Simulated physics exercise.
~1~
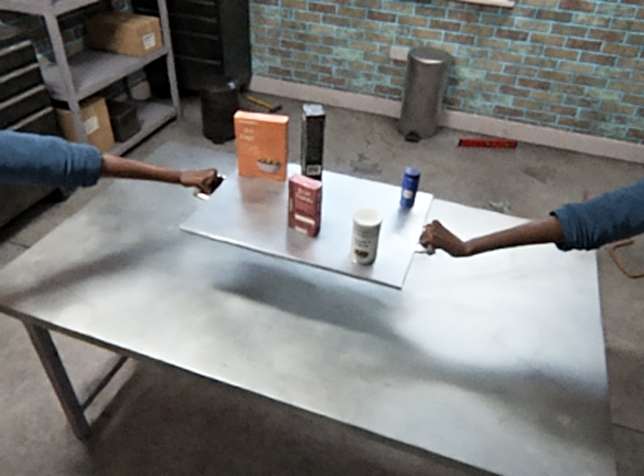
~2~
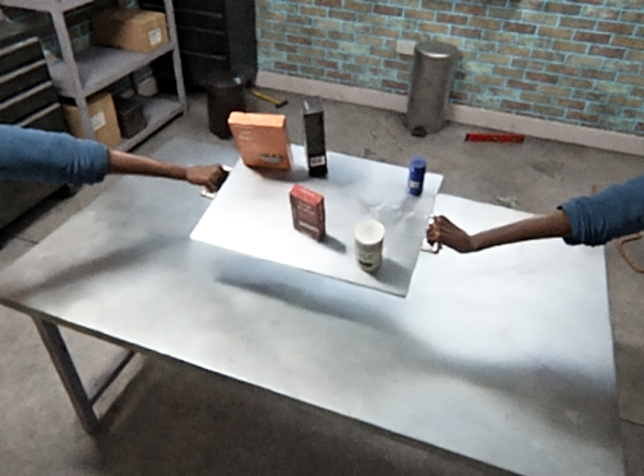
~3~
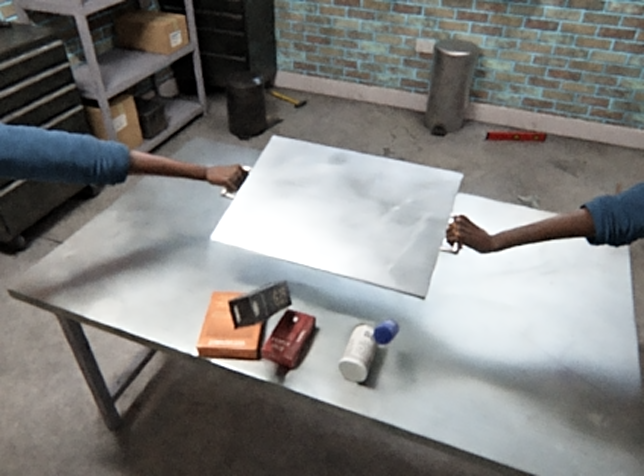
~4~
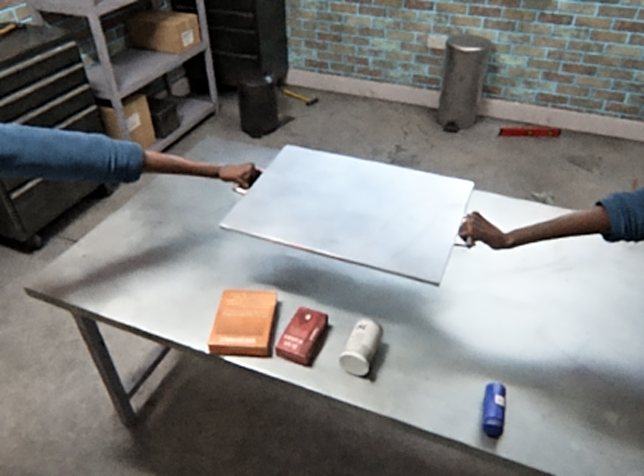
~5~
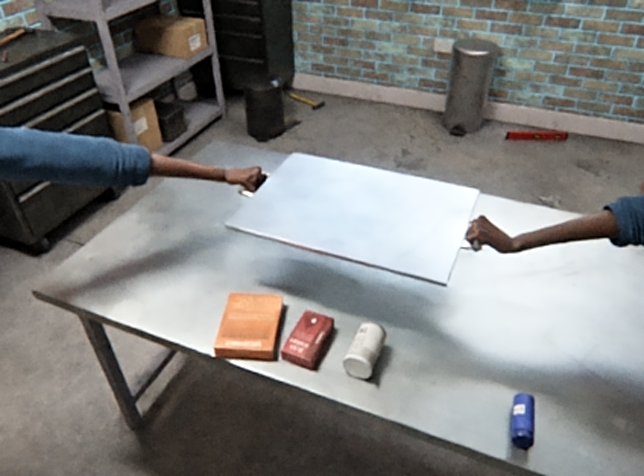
Two hands tipping a rimless tray toward the viewer, spilling packets and containers onto the table, then levelling it empty.
